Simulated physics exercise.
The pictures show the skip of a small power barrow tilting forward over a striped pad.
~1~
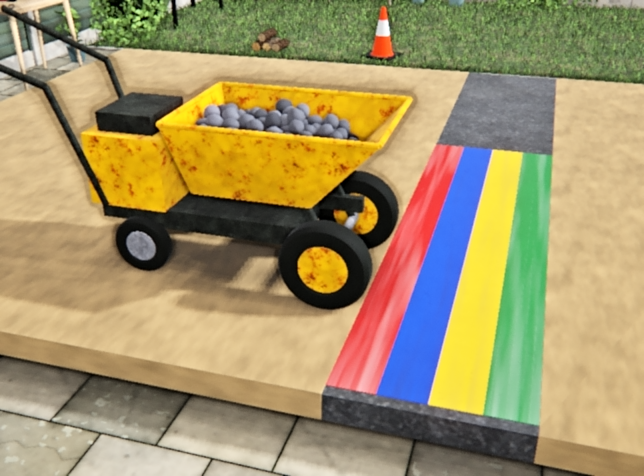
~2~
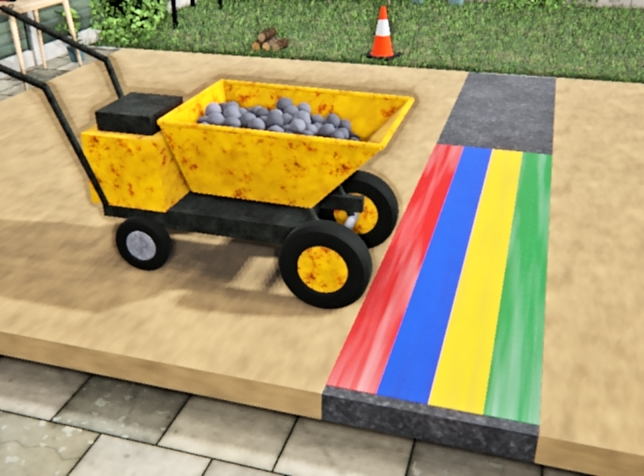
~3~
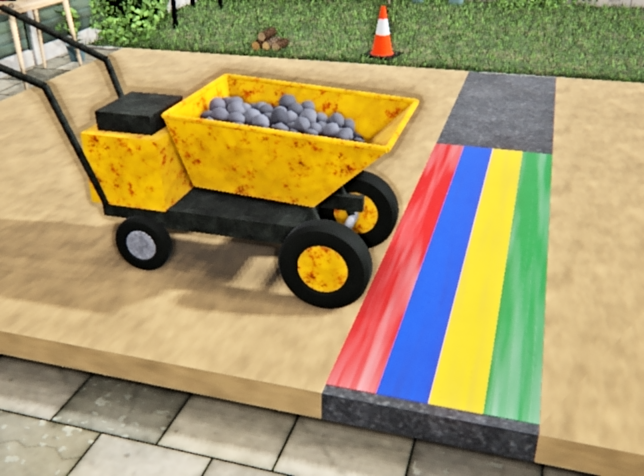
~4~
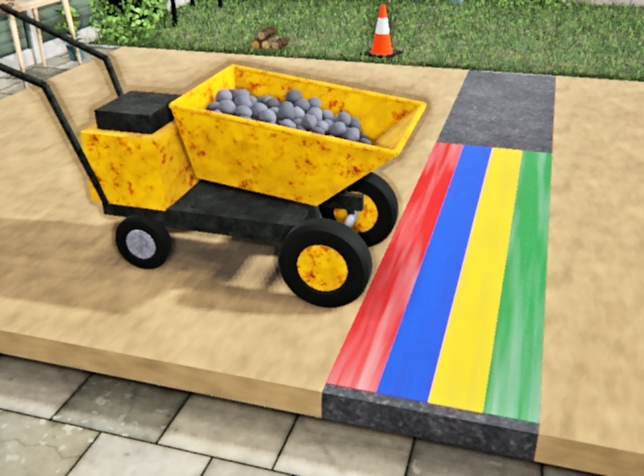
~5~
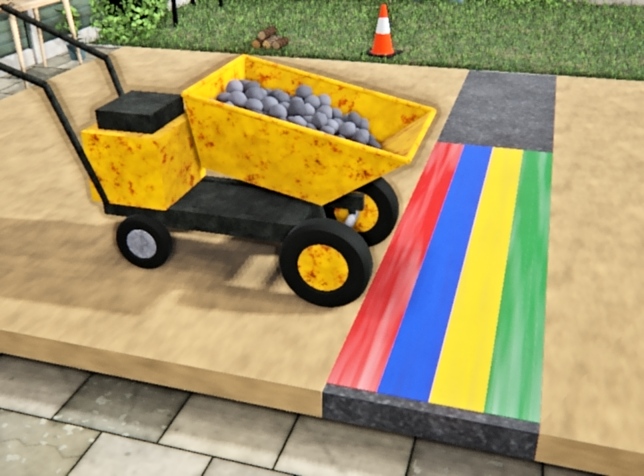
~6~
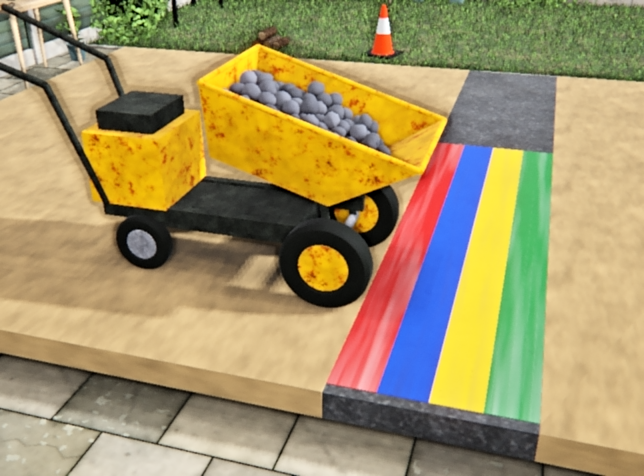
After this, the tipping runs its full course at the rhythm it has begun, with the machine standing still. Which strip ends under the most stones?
Most covered: The green band.
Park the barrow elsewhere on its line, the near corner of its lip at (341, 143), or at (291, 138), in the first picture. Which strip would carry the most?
First the strip in yellow, then blue.
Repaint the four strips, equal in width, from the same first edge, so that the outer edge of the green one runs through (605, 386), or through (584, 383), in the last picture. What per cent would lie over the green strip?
First some 20, then 30 per cent.
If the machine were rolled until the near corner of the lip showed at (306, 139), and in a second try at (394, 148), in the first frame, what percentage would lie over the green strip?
In turn 10 and 30 in a hundred.
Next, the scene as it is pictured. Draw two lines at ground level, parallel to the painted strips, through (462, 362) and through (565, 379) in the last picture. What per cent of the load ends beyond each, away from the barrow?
First some 70, then 20 per cent.
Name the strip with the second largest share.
In second place: The yellow one.
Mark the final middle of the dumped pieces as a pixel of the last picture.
At about (540, 292).
Soon after the last picture, skip tipped steeply; all in the skip.
A little later, skip tipped right over; about two thirds in the skip; a small part over the yellow strip; about a quarter over the green strip; a stray few falling; a stray few off the paint.
Later still, skip tipped right over; about a quarter in the skip; a small part over the yellow strip; about a third over the green strip; about a quarter off the paint.
At rest, skip tipped right over; about a quarter in the skip; none over the red strip; none over the blue strip; a small part over the yellow strip; about a third over the green strip; about a quarter off the paint.
